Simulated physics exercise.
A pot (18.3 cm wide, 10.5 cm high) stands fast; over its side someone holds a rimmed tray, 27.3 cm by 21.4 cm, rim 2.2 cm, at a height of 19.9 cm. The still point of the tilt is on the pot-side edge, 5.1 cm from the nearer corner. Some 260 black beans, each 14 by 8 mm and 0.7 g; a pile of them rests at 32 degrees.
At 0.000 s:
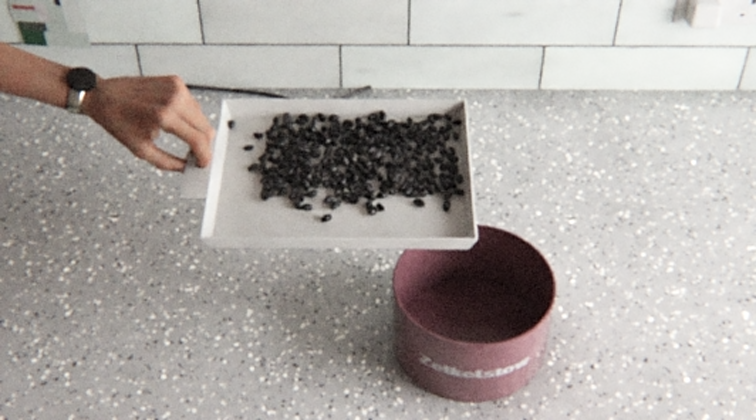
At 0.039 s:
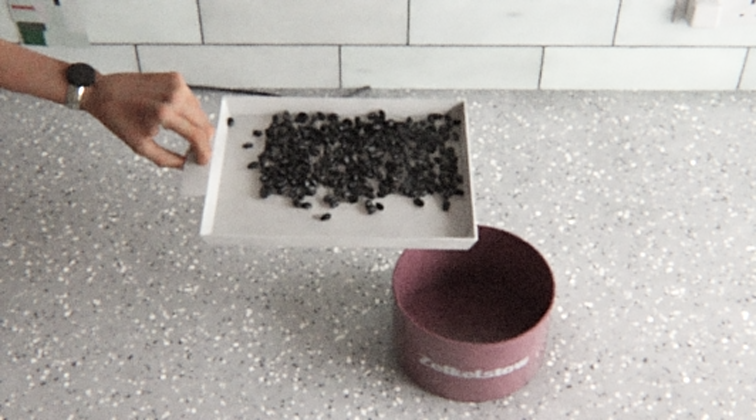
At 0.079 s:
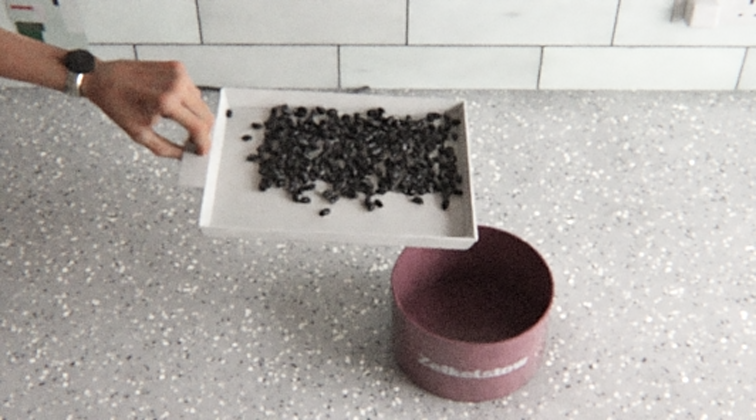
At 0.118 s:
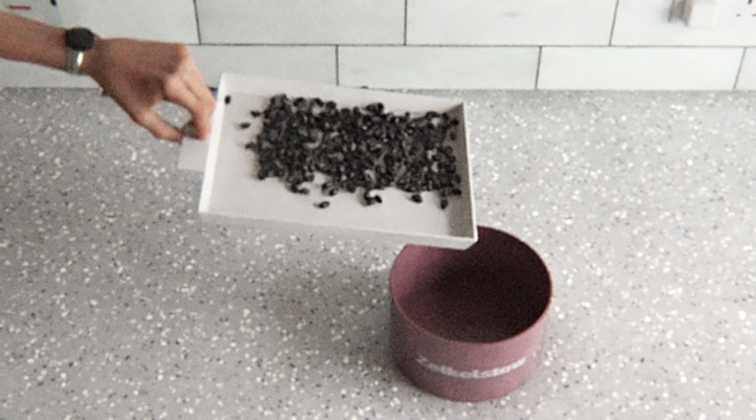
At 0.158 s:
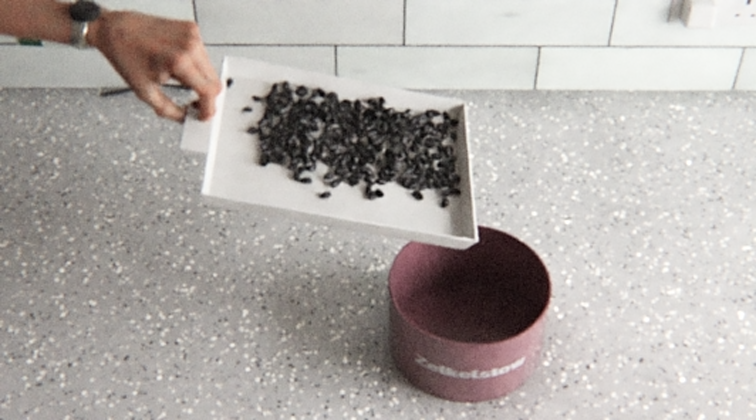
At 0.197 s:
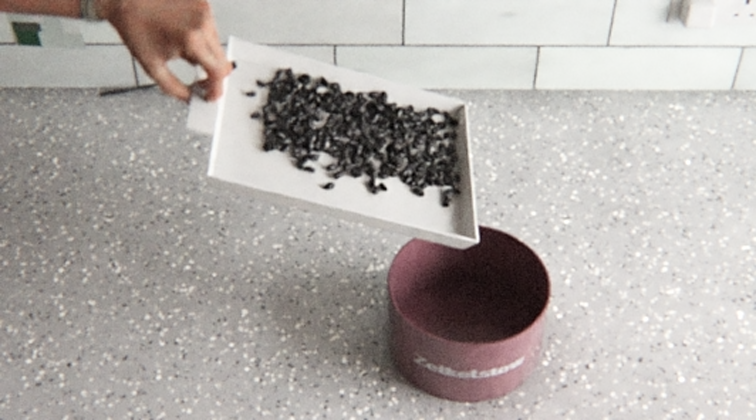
On a speckled grey countertop, a hand held a white tray of black beans beside a maroon pot, then raised the tray's left side, slowly at first and then faster, tilting it down toward the right.
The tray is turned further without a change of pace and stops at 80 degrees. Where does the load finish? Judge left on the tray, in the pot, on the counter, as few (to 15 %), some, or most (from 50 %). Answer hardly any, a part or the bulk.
Tray: Hardly any, pot: A part, counter: The bulk.
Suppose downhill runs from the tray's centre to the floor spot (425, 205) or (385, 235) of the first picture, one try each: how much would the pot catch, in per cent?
Some 65 and 60 per cent.
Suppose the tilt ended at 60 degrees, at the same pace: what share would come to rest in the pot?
It would be near 20 per cent.
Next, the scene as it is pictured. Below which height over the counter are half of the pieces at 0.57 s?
Roughly 22 cm.
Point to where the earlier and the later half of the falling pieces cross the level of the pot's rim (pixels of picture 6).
First near (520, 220), later near (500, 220).
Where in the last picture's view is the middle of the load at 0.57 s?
Around (462, 148).
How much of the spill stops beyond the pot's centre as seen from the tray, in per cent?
About 90 per cent.
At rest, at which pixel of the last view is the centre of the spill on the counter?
At about (567, 260).
After 0.42 s, tilt 50 degrees; the tray holds 100 %, the pot 0 %.
After 0.57 s, tilt 71 degrees; the tray holds 95 %, the pot 0 %.
After 0.85 s, tilt 80 degrees; the tray holds 15 %, the pot 25 %.
At rest (2.3 s), tray 5 %, pot 30 %, counter 65 %.
